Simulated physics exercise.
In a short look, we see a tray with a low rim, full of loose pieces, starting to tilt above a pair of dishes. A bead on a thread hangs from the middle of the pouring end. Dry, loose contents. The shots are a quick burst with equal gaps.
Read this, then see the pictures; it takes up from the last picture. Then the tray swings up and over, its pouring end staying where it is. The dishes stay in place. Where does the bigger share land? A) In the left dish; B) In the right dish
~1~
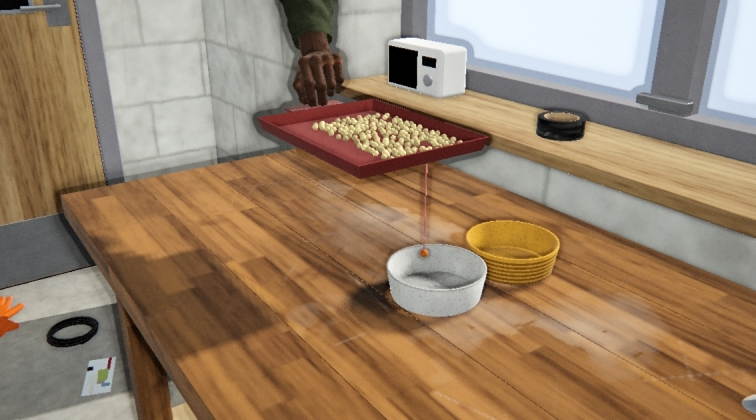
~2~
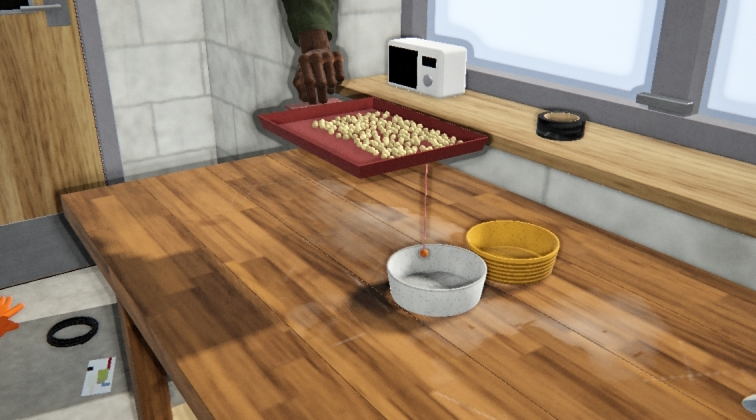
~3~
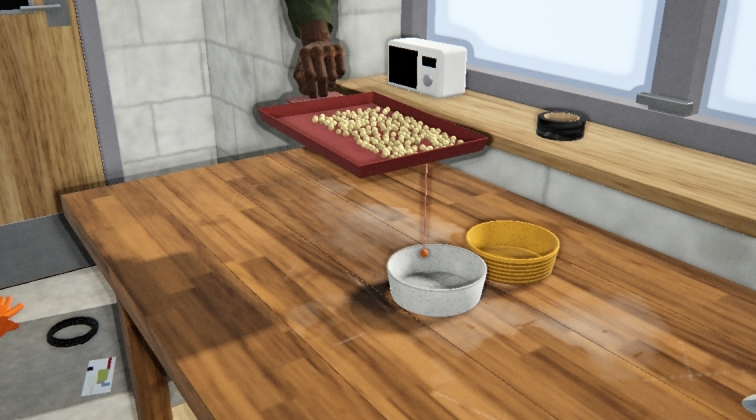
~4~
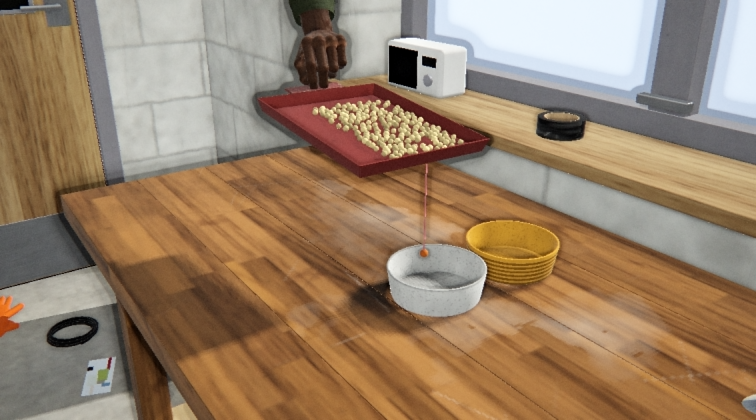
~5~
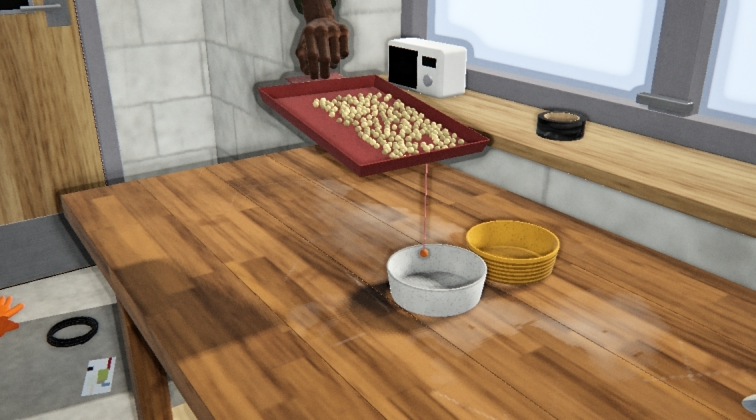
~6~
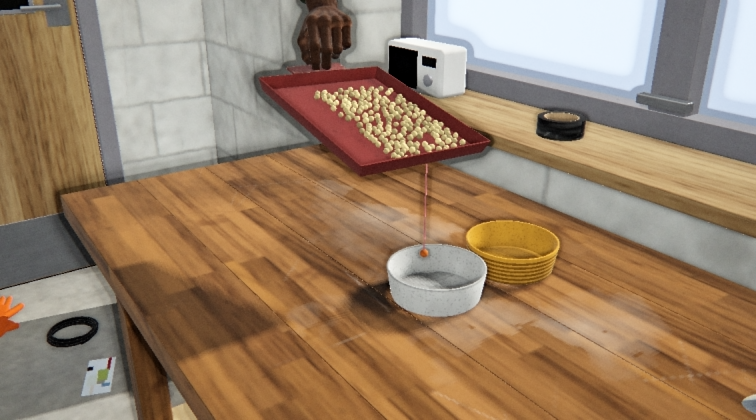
In the left dish.
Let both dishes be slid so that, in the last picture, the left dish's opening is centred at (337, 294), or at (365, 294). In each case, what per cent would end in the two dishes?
The first yields 40 per cent and the second 70 per cent.
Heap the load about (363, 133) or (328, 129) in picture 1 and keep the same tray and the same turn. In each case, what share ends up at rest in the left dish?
Try 1: 60 %; try 2: 50 %.
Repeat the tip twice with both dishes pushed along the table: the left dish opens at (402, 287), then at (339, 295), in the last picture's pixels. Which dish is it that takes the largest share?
Try 1: The right-side dish; try 2: The right-side dish.
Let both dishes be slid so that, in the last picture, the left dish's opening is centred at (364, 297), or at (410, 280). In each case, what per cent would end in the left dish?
About 0% on the first try and 30% on the second.
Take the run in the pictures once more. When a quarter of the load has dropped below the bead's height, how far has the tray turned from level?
The angle is around 85°.
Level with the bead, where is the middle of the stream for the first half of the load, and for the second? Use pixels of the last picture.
Close to (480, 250), then close to (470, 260).
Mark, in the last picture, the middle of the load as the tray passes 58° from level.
Somewhere about (443, 138).
Shortly afterwards, tray tipped steeply; all but a few on the tray; only a few in the left dish; only a few in the right dish; only a few in the air.
Next, tray tipped right over; a little on the tray; near a third in the left dish; a little in the right dish; near a quarter outside both; near a quarter in the air.
Some moments later, tray tipped past a quarter turn; near half in the left dish; near a quarter in the right dish; near a quarter outside both.
In the end, tray tipped past a quarter turn; near half in the left dish; near a quarter in the right dish; near a quarter outside both.
